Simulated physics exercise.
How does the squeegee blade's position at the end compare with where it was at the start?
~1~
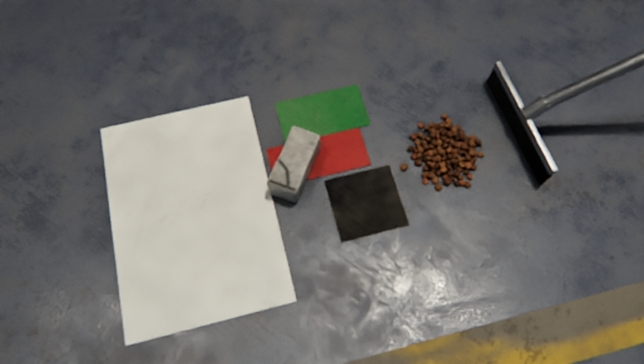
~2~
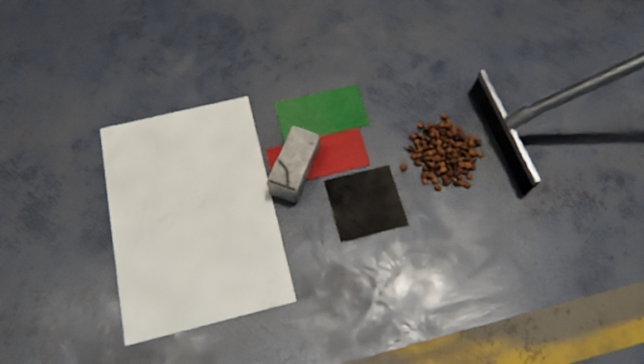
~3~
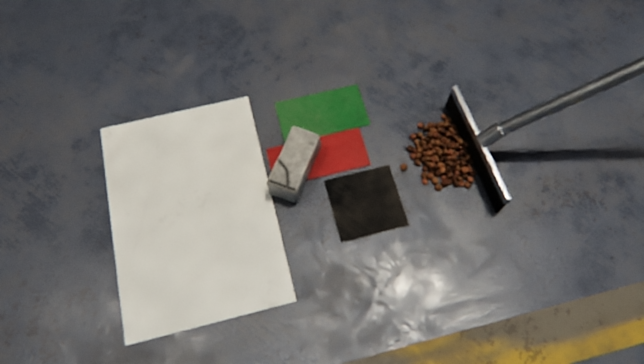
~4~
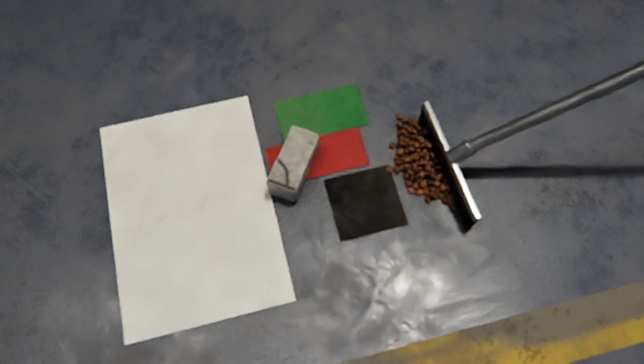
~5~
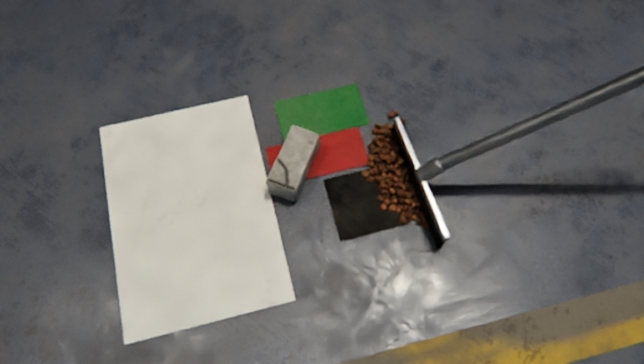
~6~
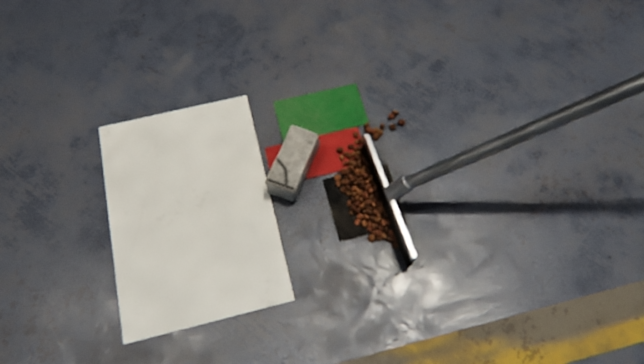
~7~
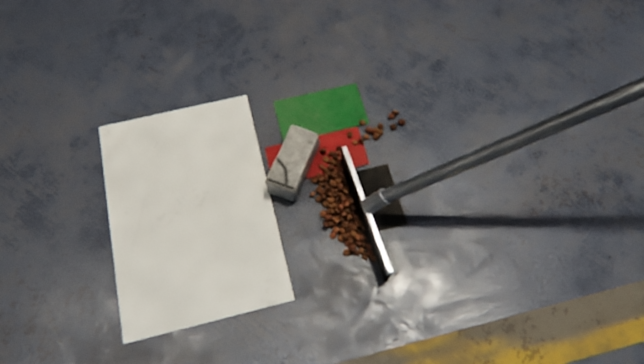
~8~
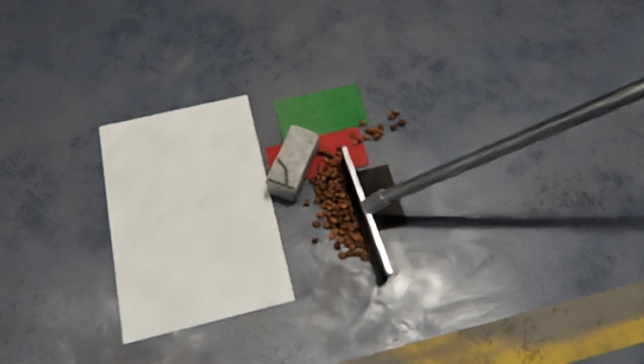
It started off to the right of the kibble pile, clear of the coloured mats, and ended farther left and lower down, resting across the black mat.
A squeegee pushed a pile of brown kibble left and slightly down across a grey floor, over the black mat and against the fixed block, leaving a few bits behind near the green mat, then stopped short of the white sheet.
